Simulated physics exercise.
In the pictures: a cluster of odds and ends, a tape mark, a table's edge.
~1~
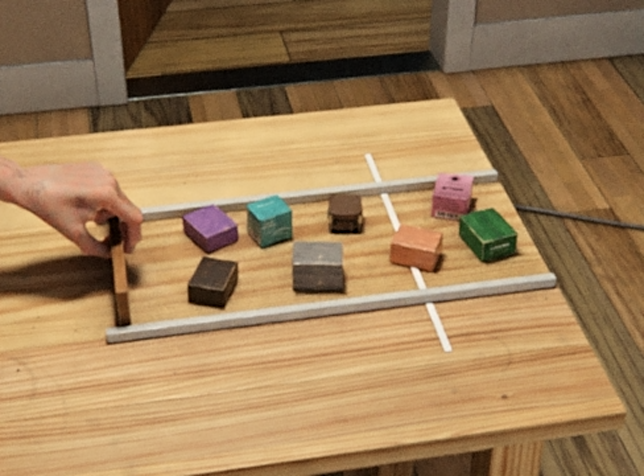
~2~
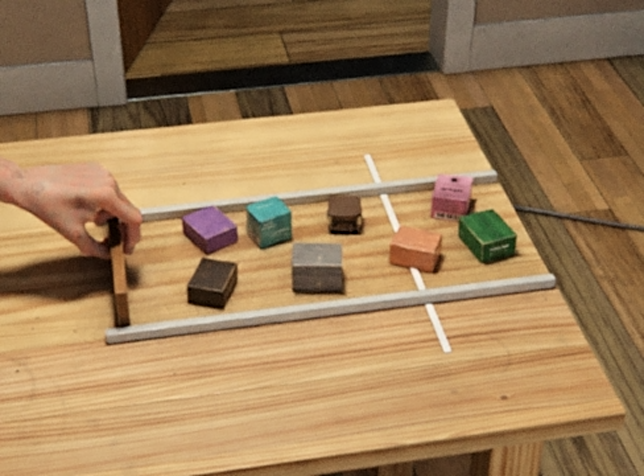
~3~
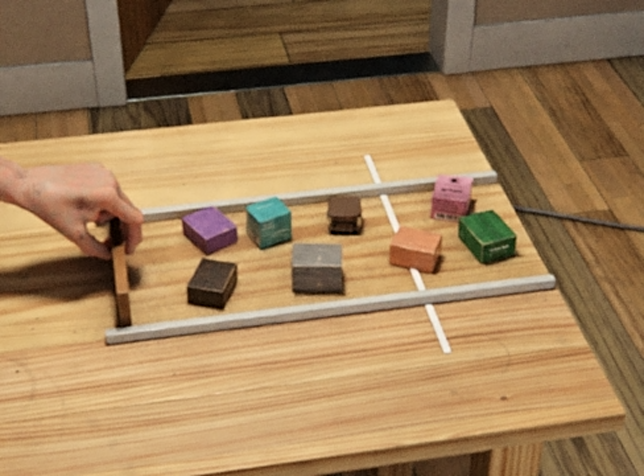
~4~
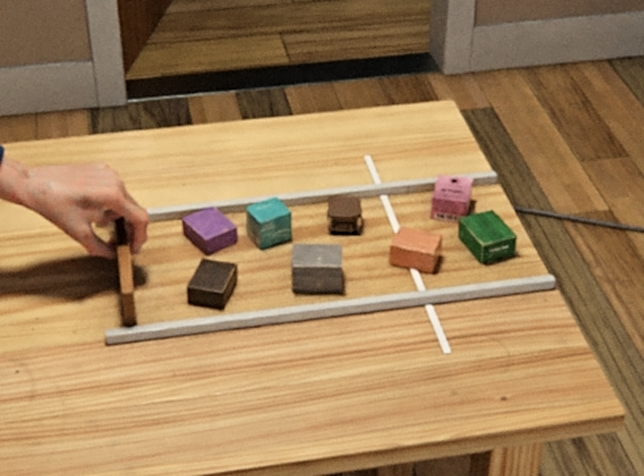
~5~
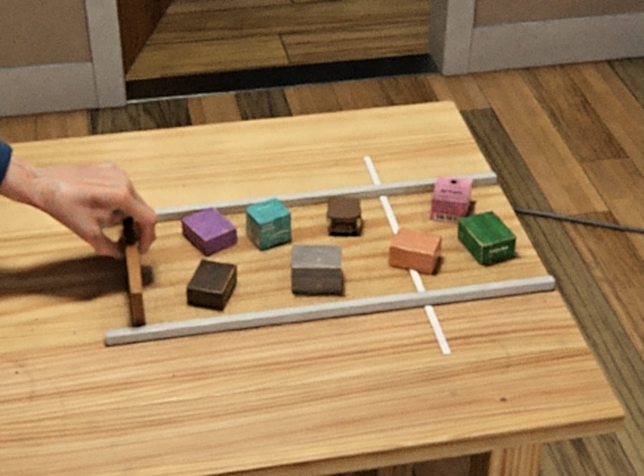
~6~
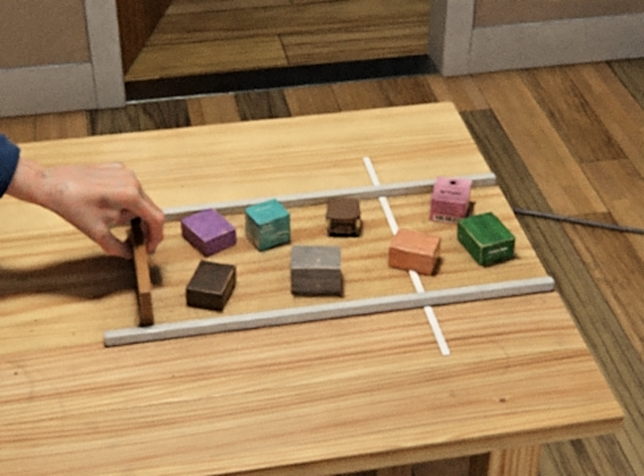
A light wooden table stands on a plank floor before a doorway, seen from above at an angle by a still camera. Between two pale rails lie purple, turquoise, grey, orange, pink, green and two dark brown blocks, with a white tape line crossing beneath the rails toward the right. A hand at the left holds an upright brown board, at first still, then slides it slightly rightward, while the blocks stay put.
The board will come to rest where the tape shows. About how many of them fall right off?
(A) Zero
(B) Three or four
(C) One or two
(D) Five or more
Answer: C.
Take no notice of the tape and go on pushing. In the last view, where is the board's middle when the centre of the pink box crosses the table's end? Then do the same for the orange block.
The middle is at (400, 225) when it's the pink box, and at (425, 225) when it's the orange block.
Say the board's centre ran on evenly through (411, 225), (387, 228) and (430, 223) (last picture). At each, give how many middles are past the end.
Respectively 2, 1 and 3.
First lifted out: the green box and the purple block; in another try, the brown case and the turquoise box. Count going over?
The number is 0 for the first case and 1 for the second.
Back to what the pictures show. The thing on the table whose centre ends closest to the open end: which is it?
Nearest at the end: The pink box.
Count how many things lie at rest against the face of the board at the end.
Count: 2.
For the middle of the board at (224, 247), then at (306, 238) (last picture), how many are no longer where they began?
3 by the first point, 6 by the second.
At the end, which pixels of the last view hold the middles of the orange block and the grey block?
They finish at roughly (506, 229) and (471, 249) respectively.
Early on, none off yet; green box at rest near (486, 238); pink box at rest near (451, 200); orange block at rest near (414, 251).
A while later, none off yet; green box at rest near (486, 238); pink box at rest near (451, 200); orange block travelled about its own width near (442, 247).
Finally, the number that fall off is one or two; lost, green box.
